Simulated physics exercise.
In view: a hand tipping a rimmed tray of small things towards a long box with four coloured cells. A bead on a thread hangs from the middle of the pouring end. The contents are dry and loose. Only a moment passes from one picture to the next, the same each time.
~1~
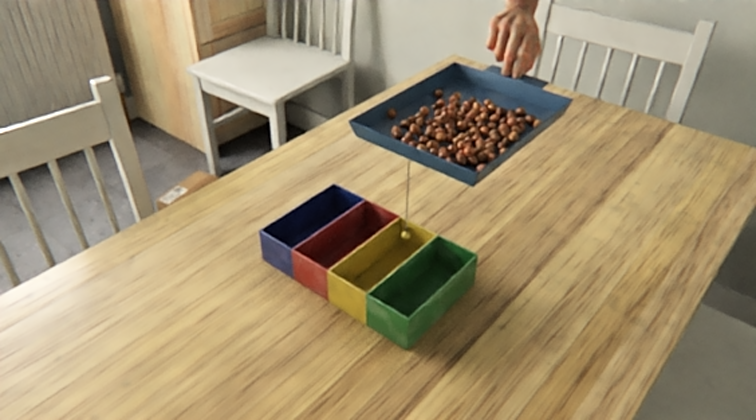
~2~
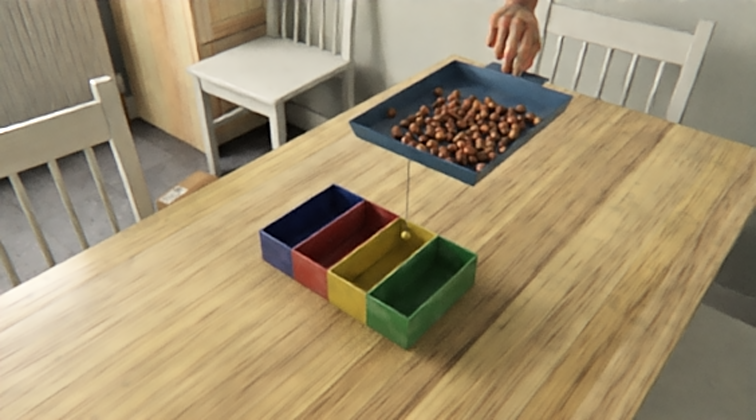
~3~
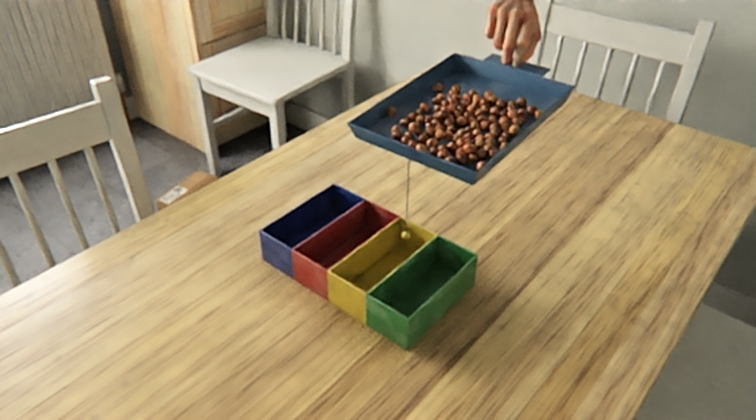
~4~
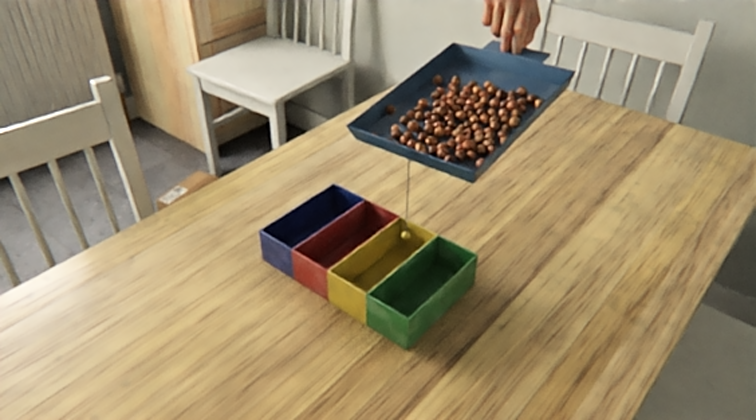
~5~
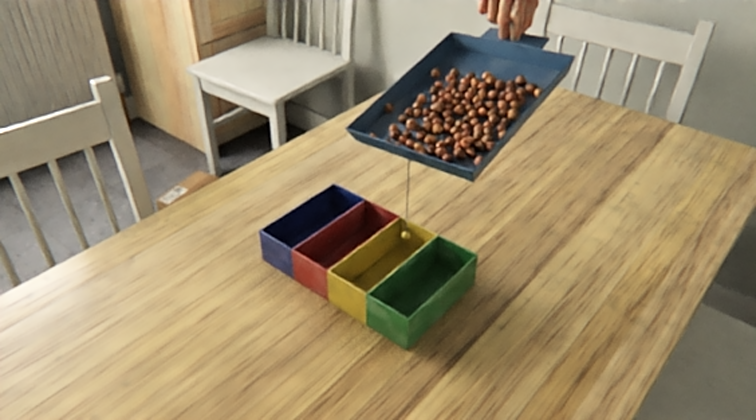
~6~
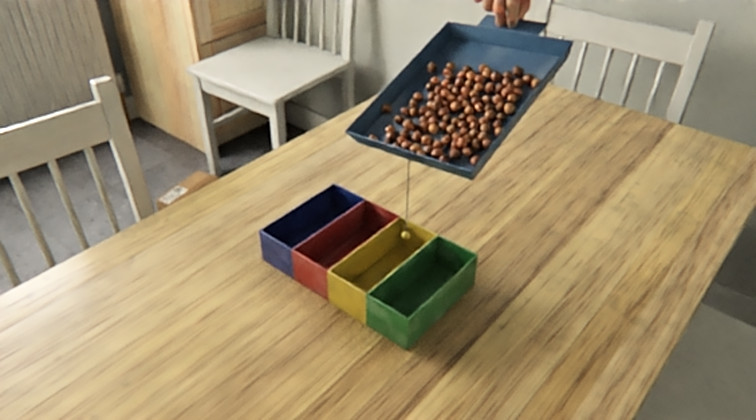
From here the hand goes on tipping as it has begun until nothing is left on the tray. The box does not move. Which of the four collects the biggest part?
The red cell gets the most.
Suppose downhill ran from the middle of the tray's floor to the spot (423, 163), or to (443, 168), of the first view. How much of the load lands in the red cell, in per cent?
The first gives 10 %, the second 0 %.
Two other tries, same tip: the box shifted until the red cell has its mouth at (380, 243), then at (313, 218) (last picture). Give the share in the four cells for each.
The first gives 80 %, the second 90 %.
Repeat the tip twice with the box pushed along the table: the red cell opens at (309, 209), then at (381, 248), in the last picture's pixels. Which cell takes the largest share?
One: Yellow. Two: The cell in blue.
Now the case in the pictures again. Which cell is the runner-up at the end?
The runner-up: Yellow.
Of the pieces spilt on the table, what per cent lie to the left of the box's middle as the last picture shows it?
About 70 per cent.
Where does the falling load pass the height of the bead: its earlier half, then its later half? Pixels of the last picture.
Early half (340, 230), late half (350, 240).
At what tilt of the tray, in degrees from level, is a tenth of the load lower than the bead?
Near 105 degrees.
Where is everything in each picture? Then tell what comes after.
The first picture shows corners of the pouring end (356, 120) and (475, 169), level; middle of the load (453, 133), hazelnuts; bead on its thread (406, 235); blue cell (277, 252); red cell (311, 272); yellow cell (347, 295); green cell (387, 319).
The second picture shows corners of the pouring end (355, 120) and (475, 169), level; middle of the load (453, 132).
The third picture shows corners of the pouring end (355, 122) and (474, 168), tipped barely, lowest at the left corner; middle of the load (452, 129).
The fourth picture shows corners of the pouring end (353, 124) and (473, 167), tipped a little, lowest at the left corner; middle of the load (452, 125).
The fifth picture shows corners of the pouring end (352, 126) and (471, 166), tipped clearly, lowest at the left corner; middle of the load (450, 121).
The sixth picture shows corners of the pouring end (352, 129) and (469, 166), tipped clearly, lowest at the left corner; middle of the load (456, 107), about a tenth on the move; blue cell (277, 252); red cell (311, 272); yellow cell (347, 295); green cell (387, 319).
Just after the last frame, tray tipped steeply; every one on the tray.
A moment on, tray tipped past a quarter turn; roughly two thirds on the tray; just a few in the yellow cell; just a few in the red cell; roughly a quarter falling or outside the box.
Further on, tray tipped past a quarter turn; roughly half in the red cell; roughly a quarter in the yellow cell; about a tenth in the blue cell; about a tenth in the green cell; about a tenth falling or outside the box.
When it is over, tray tipped past a quarter turn; roughly half in the red cell; roughly a quarter in the yellow cell; about a tenth in the blue cell; about a tenth in the green cell; about a tenth outside the box.
